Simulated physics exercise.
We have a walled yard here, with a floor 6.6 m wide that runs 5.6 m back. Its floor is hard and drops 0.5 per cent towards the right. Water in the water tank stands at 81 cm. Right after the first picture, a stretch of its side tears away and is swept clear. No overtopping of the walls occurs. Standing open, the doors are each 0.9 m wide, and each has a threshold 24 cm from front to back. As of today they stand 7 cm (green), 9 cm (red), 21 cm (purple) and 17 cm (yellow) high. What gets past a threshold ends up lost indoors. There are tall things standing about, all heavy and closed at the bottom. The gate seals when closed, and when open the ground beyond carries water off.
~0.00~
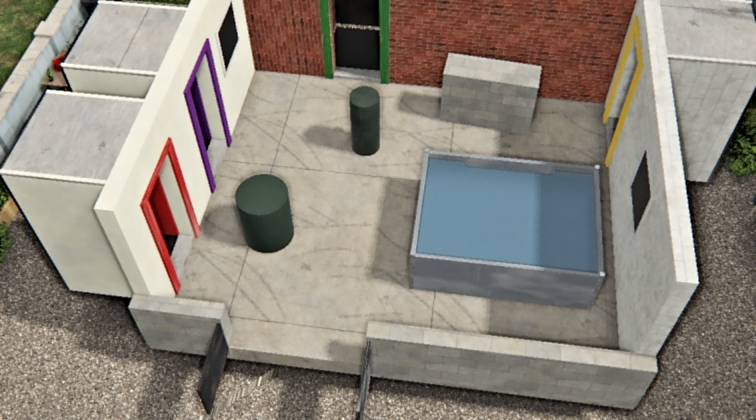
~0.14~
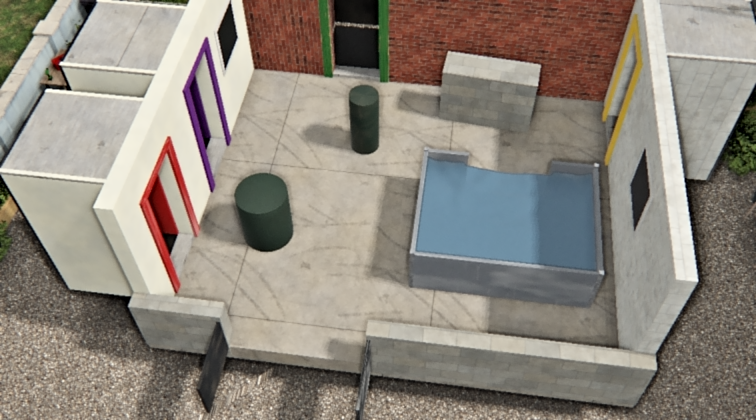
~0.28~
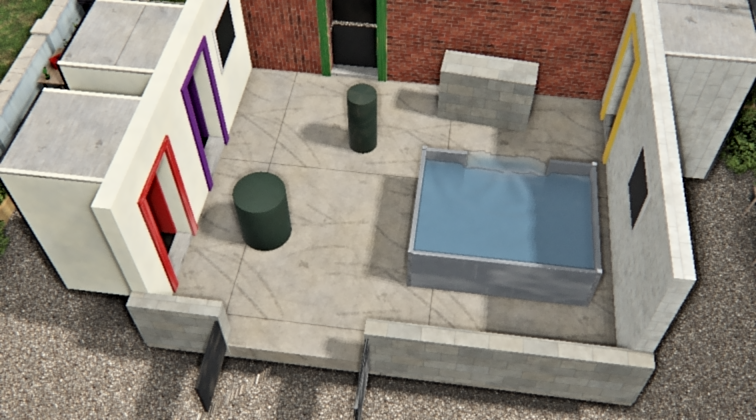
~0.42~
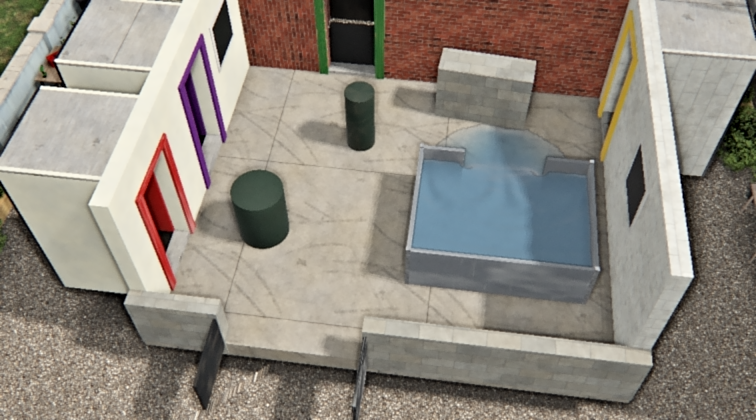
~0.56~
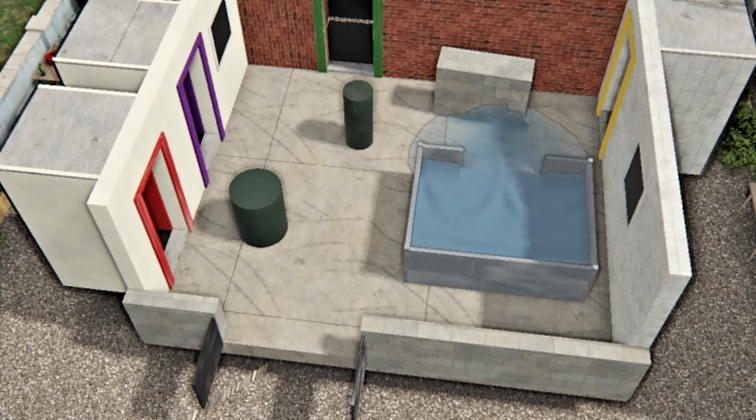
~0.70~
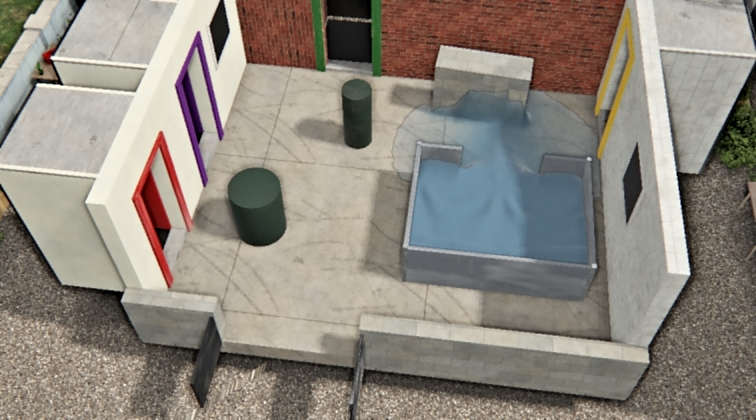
A walled yard holds a water tank whose far side opens, spilling water across the floor.
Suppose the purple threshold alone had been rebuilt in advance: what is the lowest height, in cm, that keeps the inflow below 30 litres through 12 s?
About 6 cm.
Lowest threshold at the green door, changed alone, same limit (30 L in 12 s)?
Green would need about 9.5 cm on its own.
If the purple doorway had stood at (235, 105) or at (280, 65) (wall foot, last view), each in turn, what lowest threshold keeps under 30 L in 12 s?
Minimums: About 18 cm and 20 cm.
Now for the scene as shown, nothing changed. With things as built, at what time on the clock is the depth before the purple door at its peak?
Near 4.5 seconds.
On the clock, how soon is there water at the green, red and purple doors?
Door green 1.4 s / door red 4.0 s / door purple 2.6 s.
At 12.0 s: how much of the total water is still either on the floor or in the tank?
Share still there: Approx. 78 percent.
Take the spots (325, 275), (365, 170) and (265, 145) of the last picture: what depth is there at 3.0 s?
Approx. 1 / 8 / 1 cm.
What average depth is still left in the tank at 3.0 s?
Some 35 cm.
After 1.4 s water covers 25 % of the floor, deepest (57 cm) near (501, 129); it has not reached the purple door.
After 3.0 s water covers 60 % of the floor, deepest (34 cm) near (592, 123); 5 cm at the purple door, 0 litres in over its 21 cm threshold.
After 12.0 s water covers 100 % of the floor, deepest (18 cm) near (490, 358); 7 cm at the purple door, 0 litres in over its 21 cm threshold.
At the purple door as built, the water arrived by 2.7 s and peaked near 11 cm at 4.4 s.
With a threshold of 5.5 cm, 36 litres would have come in within the 12 s; with 6.5 cm, 23 litres. So under 30 litres takes about 6 cm.
